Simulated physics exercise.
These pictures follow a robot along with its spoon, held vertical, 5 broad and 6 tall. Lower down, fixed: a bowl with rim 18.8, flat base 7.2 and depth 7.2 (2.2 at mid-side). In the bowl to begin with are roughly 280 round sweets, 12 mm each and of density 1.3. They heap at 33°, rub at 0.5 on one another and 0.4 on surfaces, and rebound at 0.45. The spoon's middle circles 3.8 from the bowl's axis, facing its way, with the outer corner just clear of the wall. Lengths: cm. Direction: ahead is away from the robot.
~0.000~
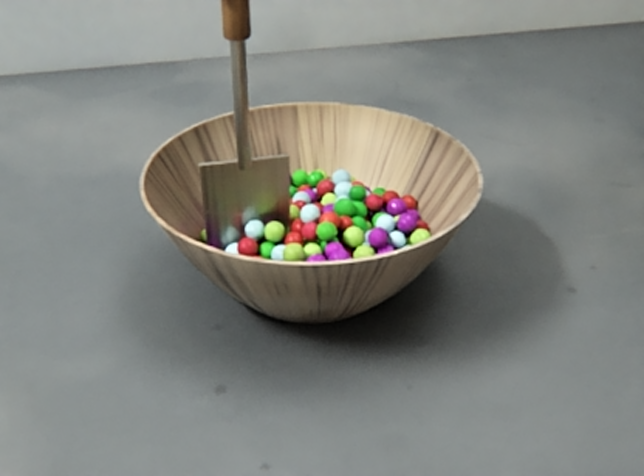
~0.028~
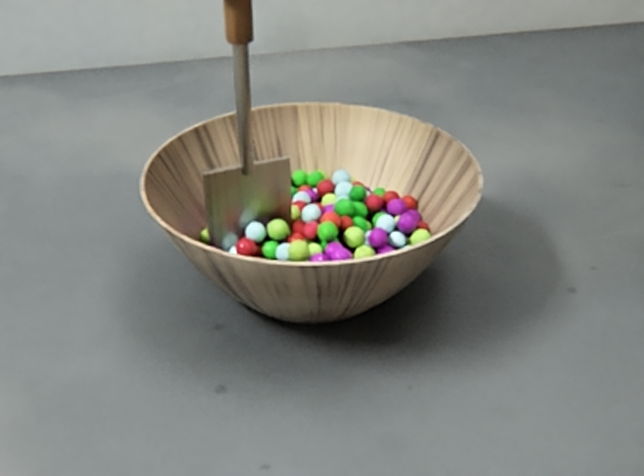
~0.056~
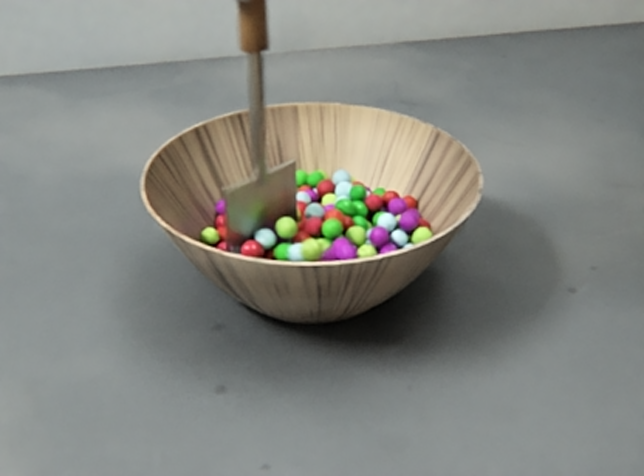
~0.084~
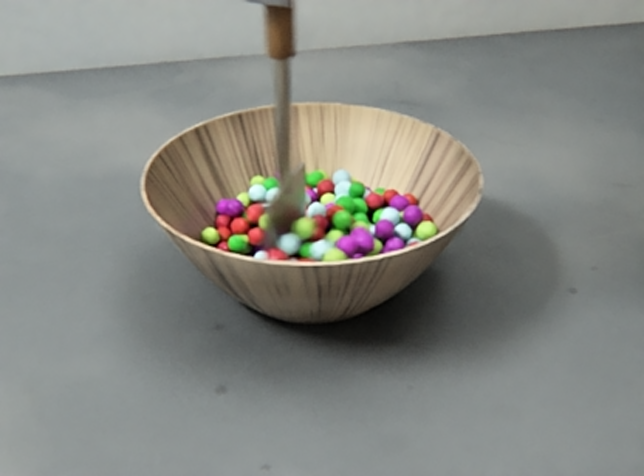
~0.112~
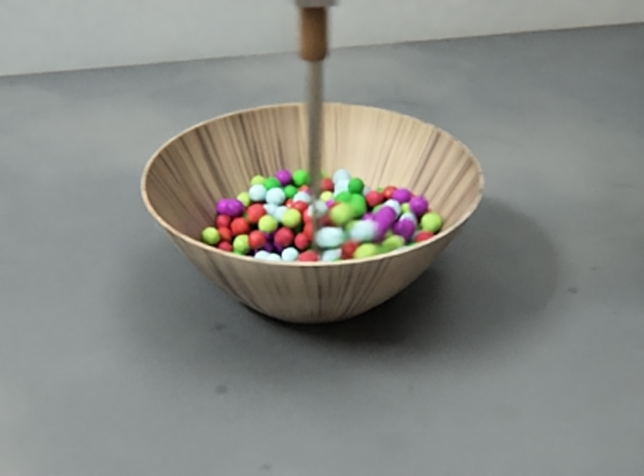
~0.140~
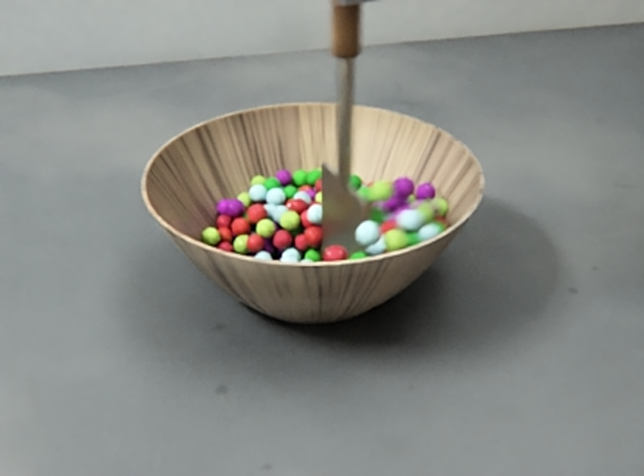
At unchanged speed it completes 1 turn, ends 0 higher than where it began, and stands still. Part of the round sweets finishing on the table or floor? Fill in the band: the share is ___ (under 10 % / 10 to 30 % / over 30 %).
The share is 10 to 30 %.
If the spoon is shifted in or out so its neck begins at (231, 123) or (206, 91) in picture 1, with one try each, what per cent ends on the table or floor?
15 and 0 %.
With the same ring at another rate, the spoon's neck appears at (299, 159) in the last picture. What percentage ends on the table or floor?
About 5 %.
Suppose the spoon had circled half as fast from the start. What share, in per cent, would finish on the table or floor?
Estimate: Near 0 in a hundred.
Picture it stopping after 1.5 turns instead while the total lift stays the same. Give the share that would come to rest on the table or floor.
Then about 20 per cent.
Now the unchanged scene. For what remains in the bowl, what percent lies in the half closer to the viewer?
It comes to near 60 percent.
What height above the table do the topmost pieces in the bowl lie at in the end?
About 6.5 cm.
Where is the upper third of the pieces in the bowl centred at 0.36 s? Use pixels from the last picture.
Top-third centre at approx. (242, 155).
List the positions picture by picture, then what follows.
The spoon neck at (243, 135), 0° round; upper third of the load around (327, 224), from x 210 to 420, top at y 180; 277 in the bowl, in the first picture.
The spoon neck at (246, 139), 9° round; upper third of the load around (327, 224), from x 210 to 420, top at y 180, in the second picture.
The spoon neck at (259, 150), 31° round; upper third of the load around (327, 227), from x 210 to 425, top at y 180, in the third picture.
The spoon neck at (284, 157), 55° round; upper third of the load around (330, 229), from x 210 to 425, top at y 180, in the fourth picture.
The spoon neck at (315, 159), 79° round; upper third of the load around (351, 224), from x 210 to 430, top at y 180, in the fifth picture.
The spoon neck at (345, 156), 104° round; upper third of the load around (377, 218), from x 210 to 435, top at y 175; 277 in the bowl, in the sixth picture.
After 0.25 s, 199° round, highest piece 11 above the table; 267 in the bowl, 10 in flight or on the tool.
After 0.36 s, 295° round, highest piece 10 above the table; 251 in the bowl, 12 on the table or floor, 14 in flight or on the tool.
After 0.62 s, 0° round, highest piece 8 above the table; 231 in the bowl, 44 on the table or floor, 2 in flight or on the tool.
After 1.32 s, 0° round, highest piece 7 above the table; 231 in the bowl, 46 on the table or floor.
In the end, 231 in the bowl, 46 on the table or floor. That is 17 % on the table or floor.
